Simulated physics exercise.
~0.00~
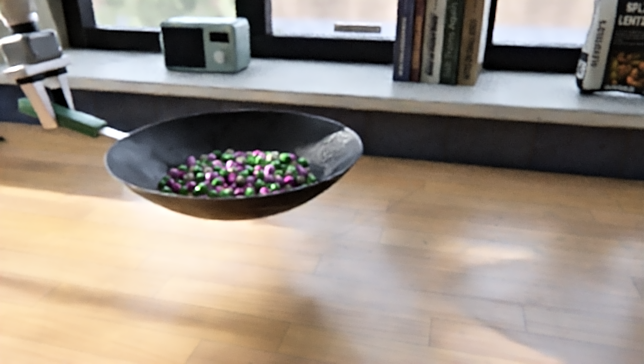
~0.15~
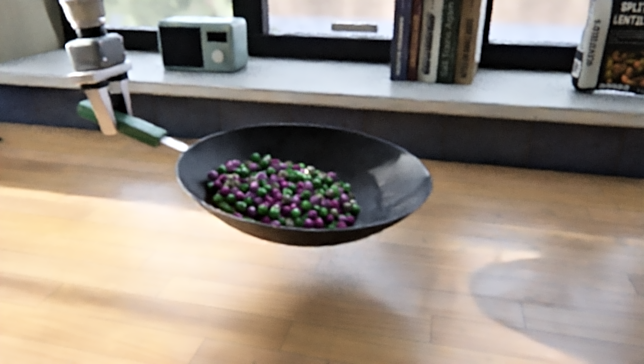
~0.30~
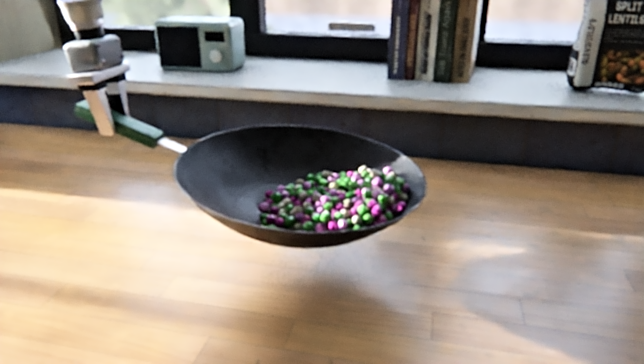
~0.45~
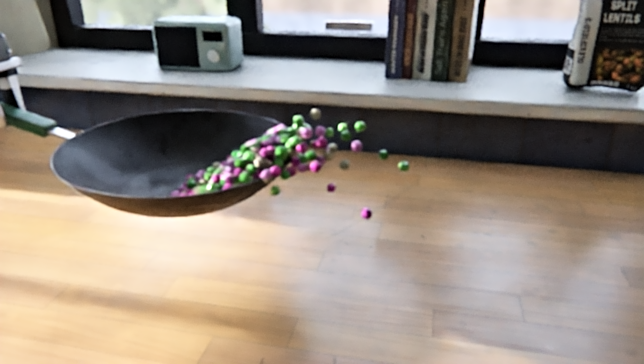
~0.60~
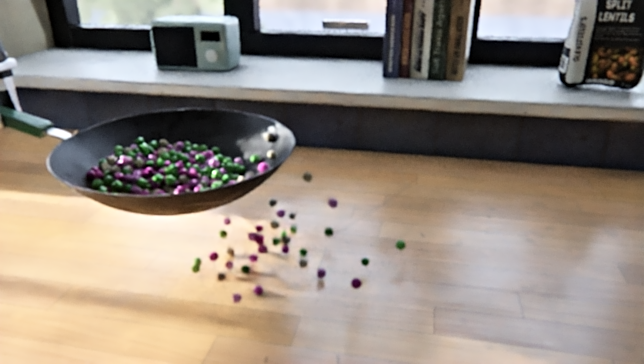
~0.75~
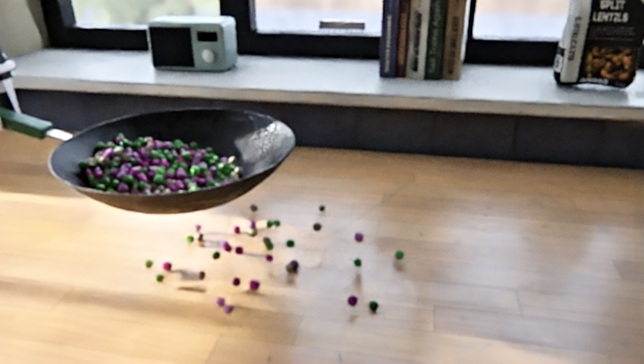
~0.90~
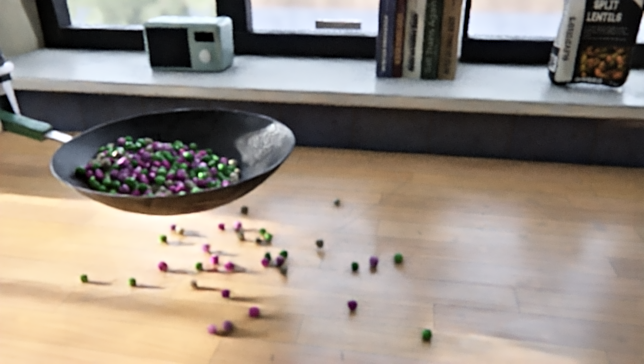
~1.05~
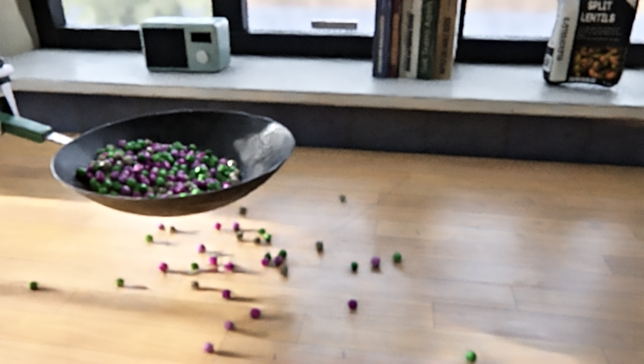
In the video, a robot gripper holds a dark wok of green and purple round sweets above a wooden table, moving it right, then sharply left. Sweets surge over the right rim, and some scatter across the table while most remain heaped in the wok.
